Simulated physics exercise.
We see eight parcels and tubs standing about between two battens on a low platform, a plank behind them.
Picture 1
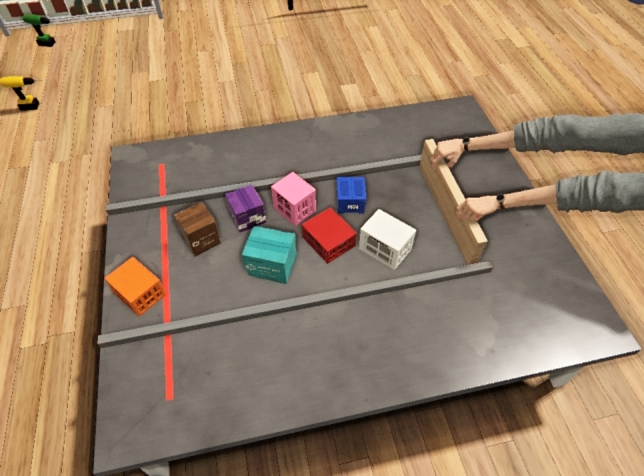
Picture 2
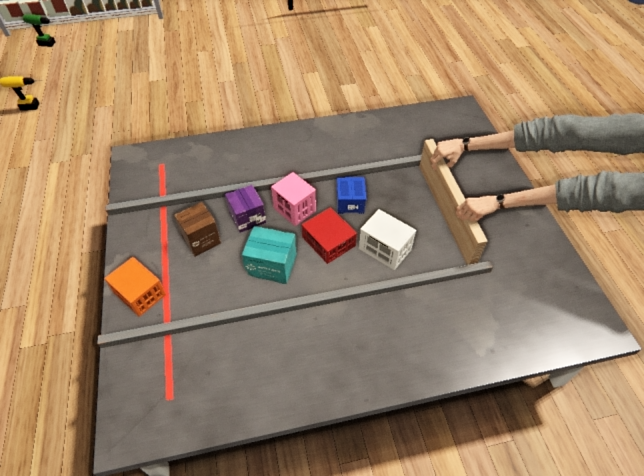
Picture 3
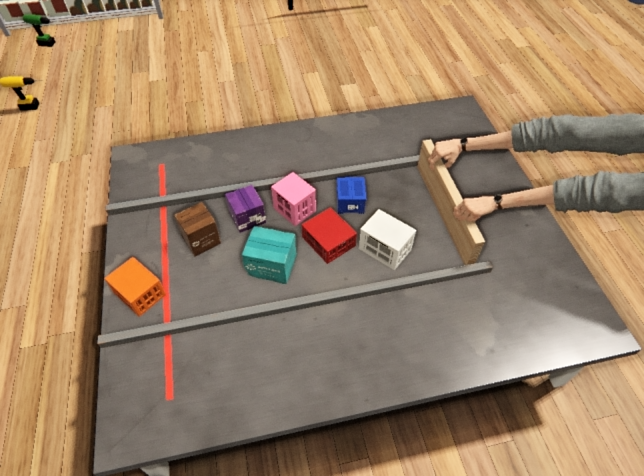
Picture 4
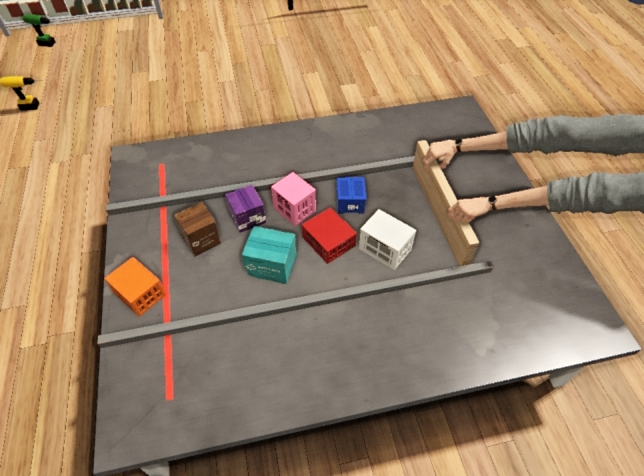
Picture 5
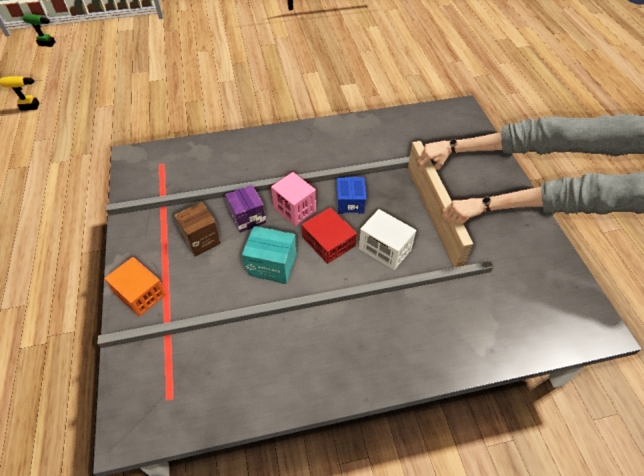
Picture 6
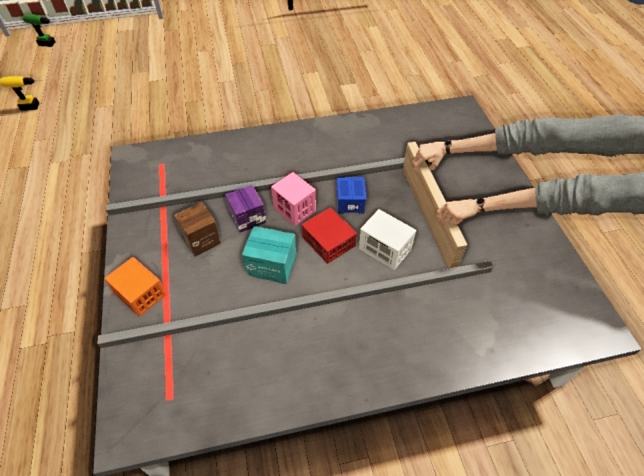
On a low grey platform, two hands sliding a wooden plank slightly left between battens, toward eight coloured boxes standing still.
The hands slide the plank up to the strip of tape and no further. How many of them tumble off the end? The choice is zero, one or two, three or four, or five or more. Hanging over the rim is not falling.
The number that fall off is three or four.
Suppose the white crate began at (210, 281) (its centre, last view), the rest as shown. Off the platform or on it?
It goes over.
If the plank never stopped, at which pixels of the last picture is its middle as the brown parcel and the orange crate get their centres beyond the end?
Near (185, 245) and (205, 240).
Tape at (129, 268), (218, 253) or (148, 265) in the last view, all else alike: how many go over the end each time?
The counts: 6, 0 and 5.
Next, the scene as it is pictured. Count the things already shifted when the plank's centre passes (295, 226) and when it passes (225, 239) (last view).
First 7, then 8.
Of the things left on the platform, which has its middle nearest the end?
Foremost is the turquoise box.
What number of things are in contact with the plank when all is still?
The number is 2.
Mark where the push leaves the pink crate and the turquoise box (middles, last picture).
Near (115, 216) and (103, 297).
Soon after, none off yet; orange crate at rest near (136, 287); brown parcel at rest near (198, 230); purple parcel moving near (242, 209).
At rest, the number that fall off is three or four; fallen, purple parcel, brown parcel and orange crate.
